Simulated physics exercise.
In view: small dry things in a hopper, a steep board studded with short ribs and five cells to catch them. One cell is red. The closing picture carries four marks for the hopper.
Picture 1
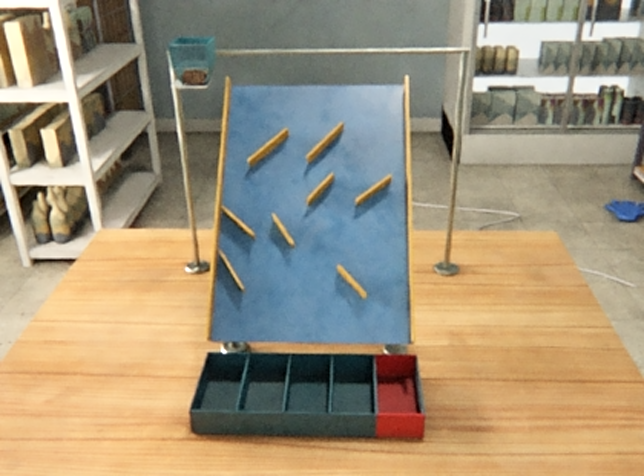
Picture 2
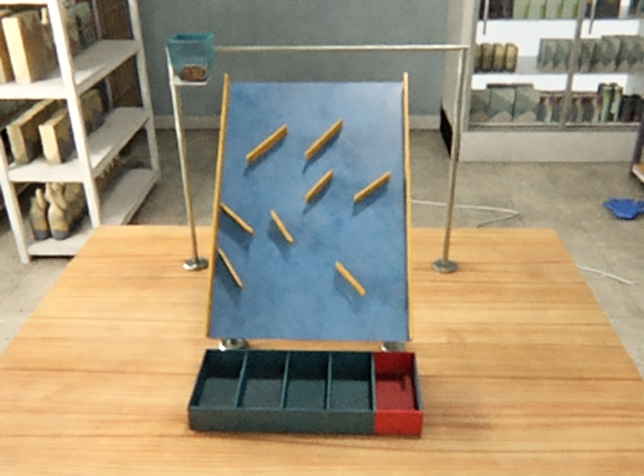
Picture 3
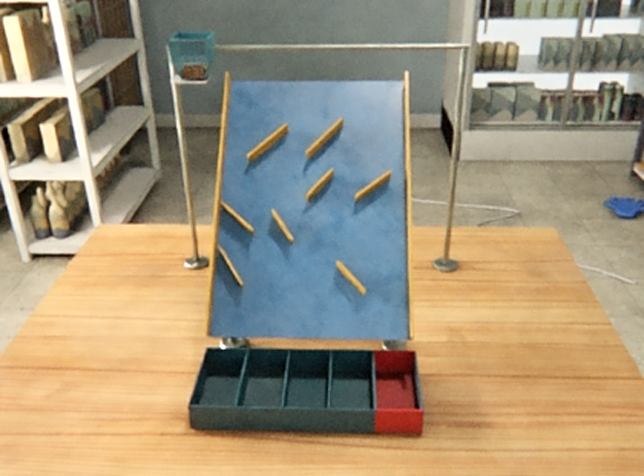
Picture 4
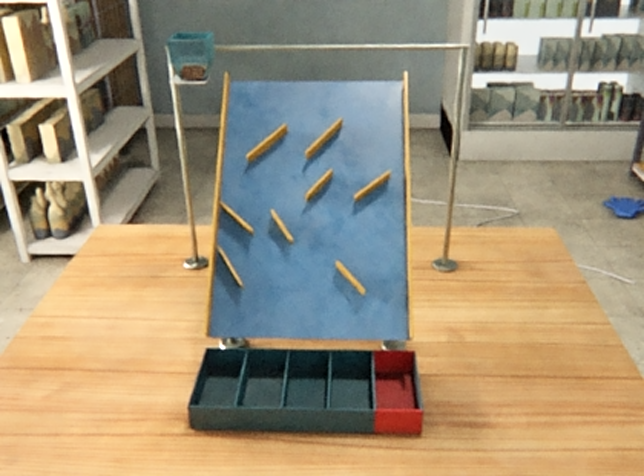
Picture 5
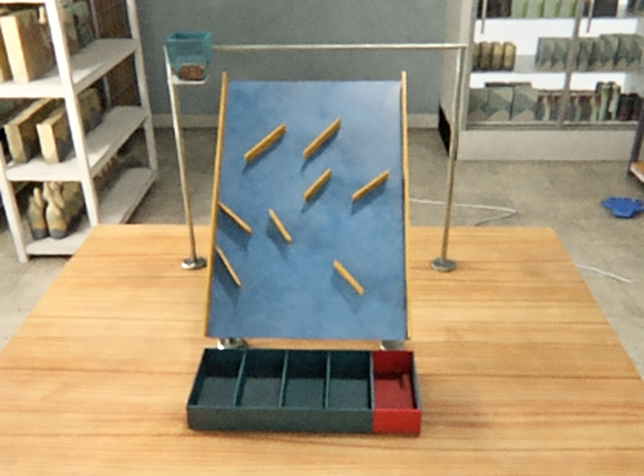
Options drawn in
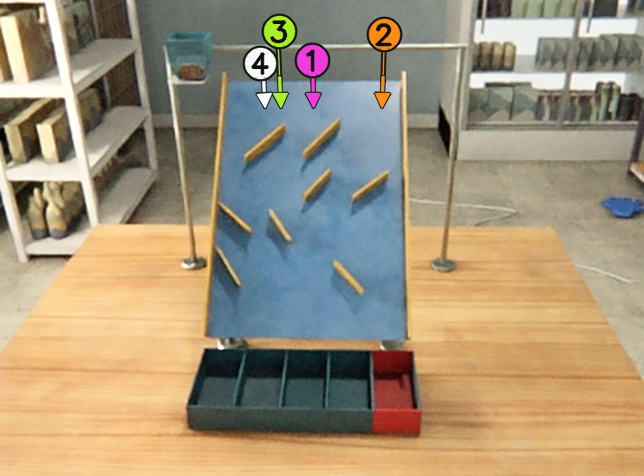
Nothing moves except a slight shift of view around the ribbed blue board and hopper.
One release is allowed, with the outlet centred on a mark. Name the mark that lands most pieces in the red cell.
2 works best here.
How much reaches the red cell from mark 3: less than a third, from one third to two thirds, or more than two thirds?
Less than a third.
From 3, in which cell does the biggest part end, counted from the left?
The third.
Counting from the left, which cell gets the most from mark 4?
It is the third one.
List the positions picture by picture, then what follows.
Hopper at (196, 78), allspice berries, door shut, in the first frame.
Ribs (247, 157) to (286, 125), (306, 154) to (341, 119), (306, 197) to (332, 170), in the second frame.
Ribs (356, 196) to (391, 171), (221, 201) to (252, 230), (272, 209) to (292, 239), in the third frame.
Ribs (218, 246) to (241, 285), (337, 261) to (364, 291), in the fourth frame.
Red cell at (397, 420), number 5 of 5 from the left, in the fifth frame.
On the marked copy, mark 1 meets the board at (313, 102); mark 2 meets the board at (382, 102); mark 3 meets the board at (280, 102); mark 4 meets the board at (264, 102).
For mark 1, a small part in the red cell, most in other cells, a small part outside the box.
For mark 2, about a third in the red cell, about half in other cells, a small part outside the box.
For mark 3, a stray few in the red cell, most in other cells, a stray few held on the board, a small part outside the box.
For mark 4, none in the red cell, most in other cells, a small part held on the board, a small part outside the box.
